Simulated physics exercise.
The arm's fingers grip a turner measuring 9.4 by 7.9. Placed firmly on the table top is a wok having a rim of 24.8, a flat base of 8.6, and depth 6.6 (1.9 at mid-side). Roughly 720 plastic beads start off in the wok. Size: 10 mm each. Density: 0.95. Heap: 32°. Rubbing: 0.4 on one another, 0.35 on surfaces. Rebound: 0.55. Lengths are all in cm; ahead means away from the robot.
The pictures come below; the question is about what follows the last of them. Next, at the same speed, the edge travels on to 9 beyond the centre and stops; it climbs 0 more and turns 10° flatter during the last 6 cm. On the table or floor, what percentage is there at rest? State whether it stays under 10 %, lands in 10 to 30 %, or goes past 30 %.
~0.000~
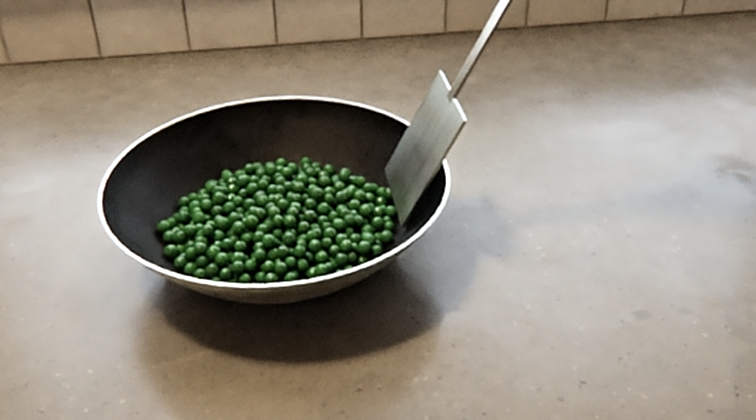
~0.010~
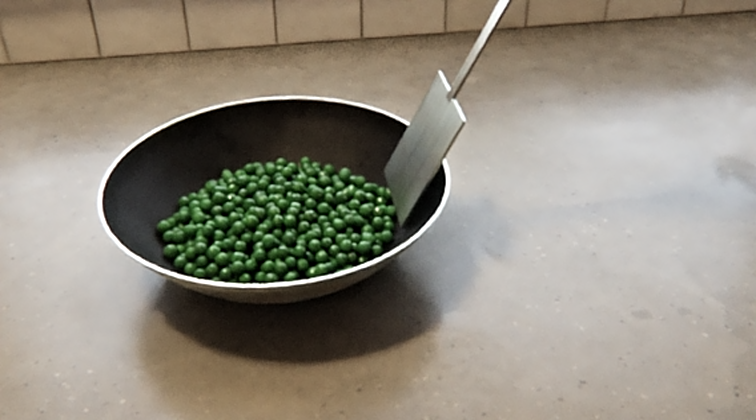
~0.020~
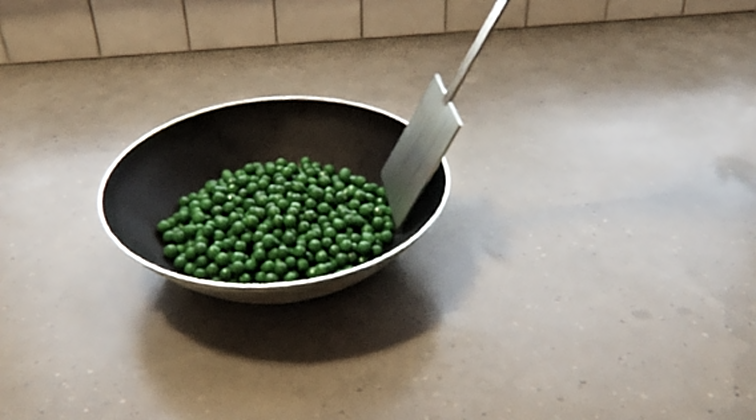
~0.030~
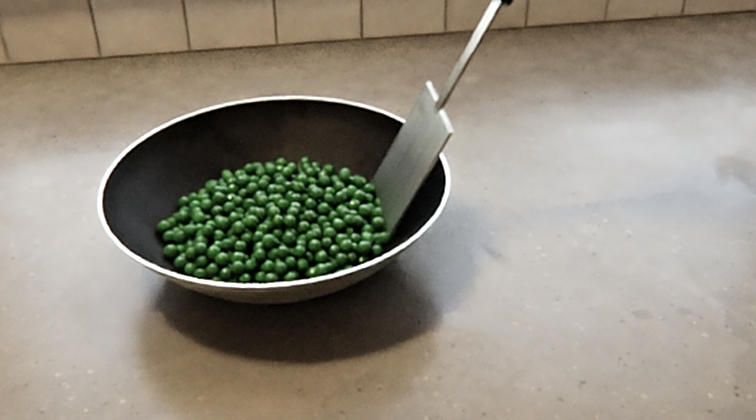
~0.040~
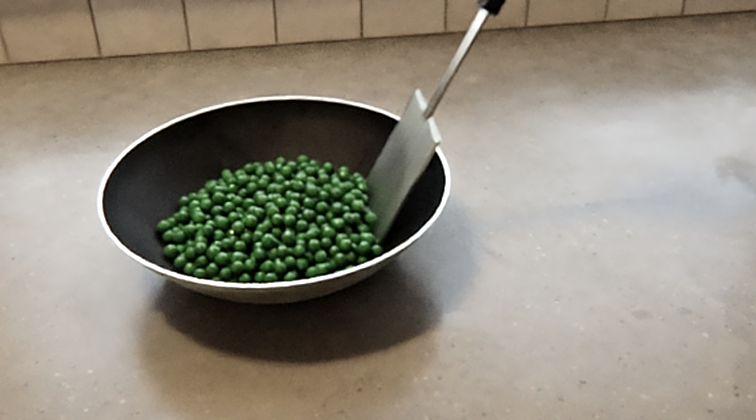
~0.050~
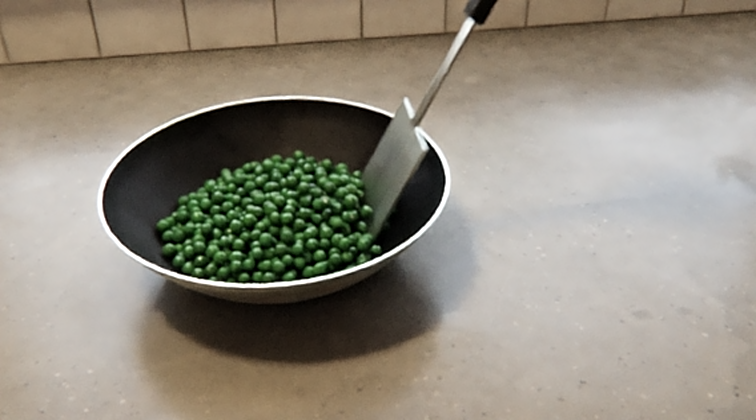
It goes past 30 %.
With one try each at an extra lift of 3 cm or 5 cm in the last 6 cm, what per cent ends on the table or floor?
You'd get some 45 per cent with the first setting and some 40 per cent with the second.
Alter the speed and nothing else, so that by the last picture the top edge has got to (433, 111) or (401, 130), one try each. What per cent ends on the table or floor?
Some 25 and 55 per cent.
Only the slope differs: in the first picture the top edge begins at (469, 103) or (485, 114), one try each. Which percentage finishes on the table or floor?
First try roughly 50 percent, second try roughly 40 percent.
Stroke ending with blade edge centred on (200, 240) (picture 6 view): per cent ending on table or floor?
Approximately 15 per cent, I reckon.
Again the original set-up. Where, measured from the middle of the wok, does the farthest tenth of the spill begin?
Roughly 40 cm.
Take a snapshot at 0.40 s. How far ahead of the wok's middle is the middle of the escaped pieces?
I'd put it at some 18 centimetres.
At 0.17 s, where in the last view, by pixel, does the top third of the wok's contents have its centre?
I'd put it close to (177, 200).
After 0.11 s, sloping 63°, highest piece 8 above the table; 725 in the wok.
After 0.17 s, sloping 60°, highest piece 12 above the table; 723 in the wok, 2 on the blade or in flight.
After 0.40 s, sloping 53°, highest piece 9 above the table; 368 in the wok, 142 on the table or floor, 215 on the blade or in flight.
After 1.45 s, sloping 53°, highest piece 5 above the table; 368 in the wok, 357 on the table or floor.
At rest, 368 in the wok, 357 on the table or floor. That is 49 % on the table or floor.
